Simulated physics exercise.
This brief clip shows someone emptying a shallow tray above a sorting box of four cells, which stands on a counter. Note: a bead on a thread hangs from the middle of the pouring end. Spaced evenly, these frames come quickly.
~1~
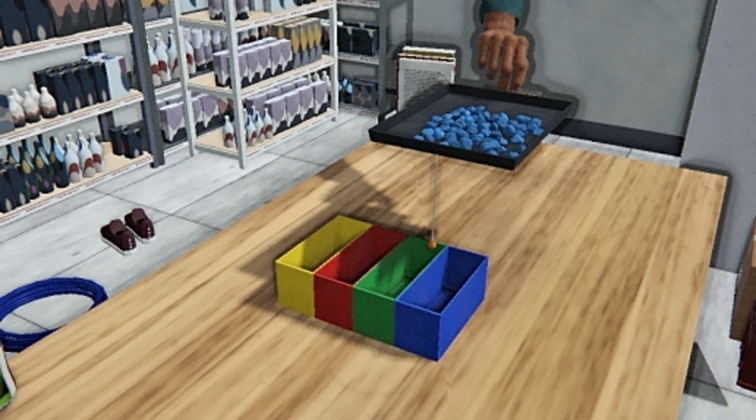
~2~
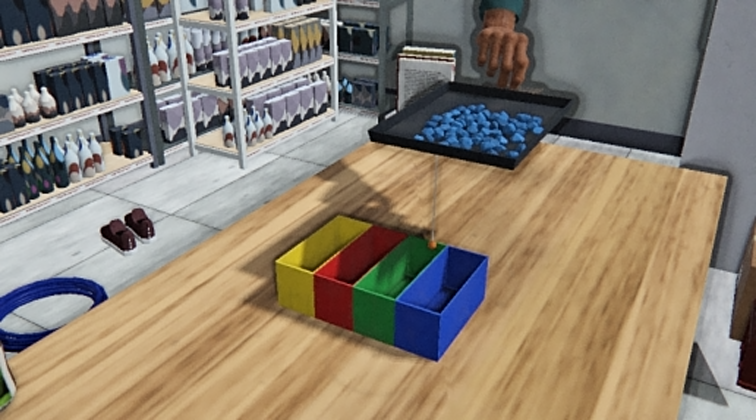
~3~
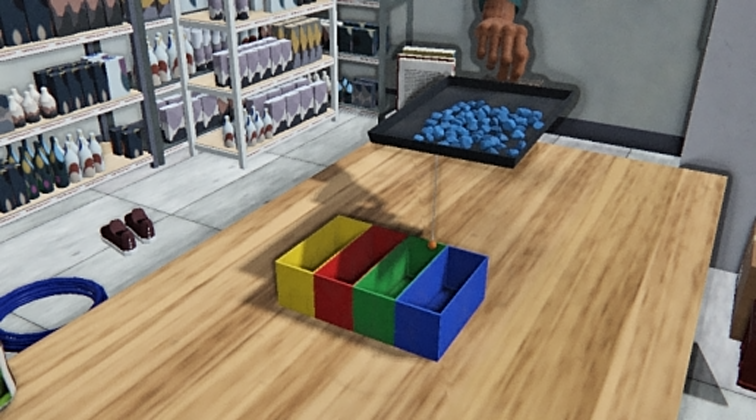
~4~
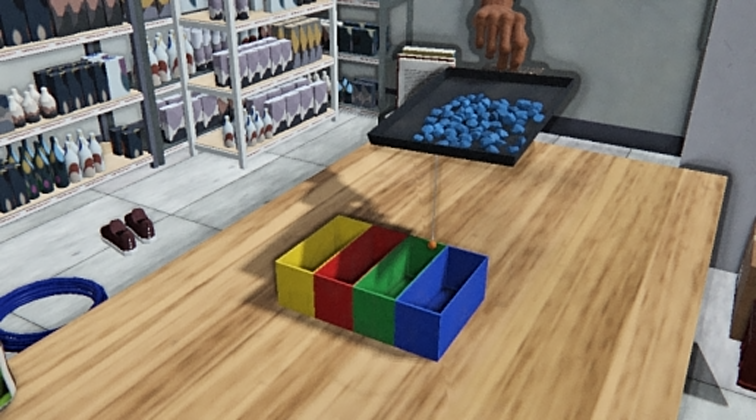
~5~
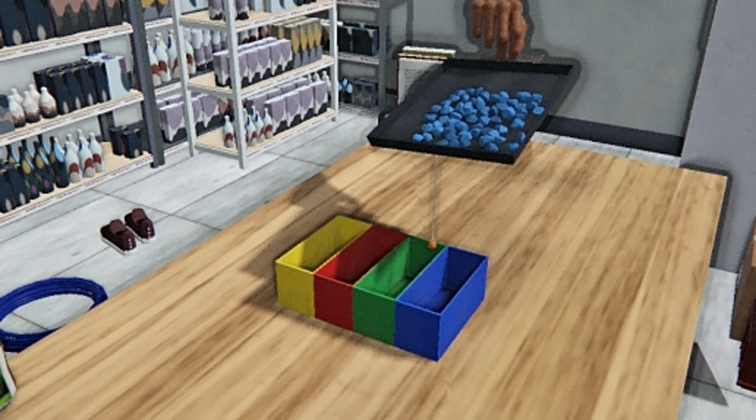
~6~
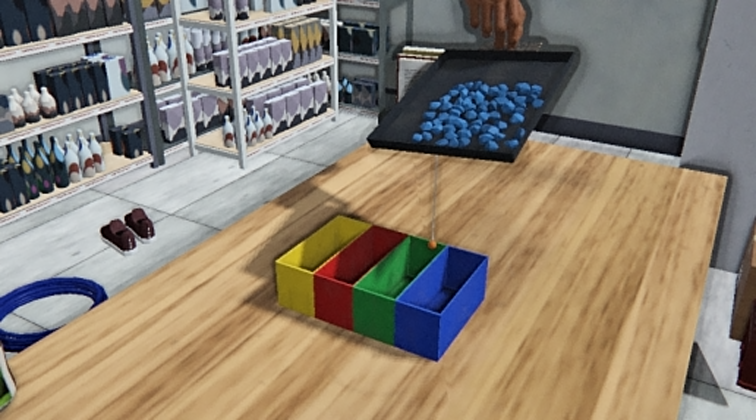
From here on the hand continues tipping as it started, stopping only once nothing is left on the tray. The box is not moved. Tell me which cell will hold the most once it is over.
The red cell will hold the most.
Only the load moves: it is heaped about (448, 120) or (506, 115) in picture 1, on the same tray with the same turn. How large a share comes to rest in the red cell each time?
Around 70 then around 60 per cent.
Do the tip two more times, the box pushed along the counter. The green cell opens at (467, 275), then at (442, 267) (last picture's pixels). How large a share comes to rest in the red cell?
It comes to roughly 20 per cent in one try and roughly 30 per cent in the next.
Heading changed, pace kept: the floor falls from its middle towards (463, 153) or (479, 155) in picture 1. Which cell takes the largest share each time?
The first time it is the blue one, and the second time it is the blue one.
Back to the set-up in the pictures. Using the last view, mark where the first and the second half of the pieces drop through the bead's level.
First around (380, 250), afterwards around (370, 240).
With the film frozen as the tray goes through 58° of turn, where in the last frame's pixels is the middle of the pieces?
Near the pixel (425, 123).
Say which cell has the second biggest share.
That one is that green cell.
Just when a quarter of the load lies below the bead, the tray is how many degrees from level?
Reading: Some 100°.
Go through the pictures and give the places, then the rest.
The first frame shows corners of the pouring end (371, 129) and (514, 158), level; middle of the load (483, 129), aquarium stones; bead on its thread (432, 245); yellow cell (296, 285); red cell (334, 298); green cell (374, 312); blue cell (417, 327).
The second frame shows corners of the pouring end (371, 130) and (514, 158), level; middle of the load (483, 128).
The third frame shows corners of the pouring end (370, 131) and (514, 156), tipped barely, lowest at the left corner; middle of the load (483, 125).
The fourth frame shows corners of the pouring end (370, 133) and (513, 155), tipped a little, lowest at the left corner; middle of the load (483, 120).
The fifth frame shows corners of the pouring end (369, 135) and (513, 153), tipped a little, lowest at the left corner; middle of the load (483, 115).
The sixth frame shows corners of the pouring end (369, 137) and (512, 152), tipped clearly, lowest at the left corner; middle of the load (482, 110); yellow cell (296, 285); red cell (334, 298); green cell (374, 312); blue cell (417, 327).
Just after the last frame, tray tipped steeply; almost all on the tray; just a few falling or outside the box.
A moment on, tray tipped right over; roughly two thirds on the tray; just a few in the blue cell; just a few in the red cell; just a few in the yellow cell; roughly a third falling or outside the box.
Further on, tray tipped past a quarter turn; roughly half in the red cell; roughly a third in the green cell; about a tenth in the blue cell; about a tenth in the yellow cell; just a few falling or outside the box.
When it is over, tray tipped past a quarter turn; roughly half in the red cell; roughly a third in the green cell; about a tenth in the blue cell; about a tenth in the yellow cell; just a few outside the box.
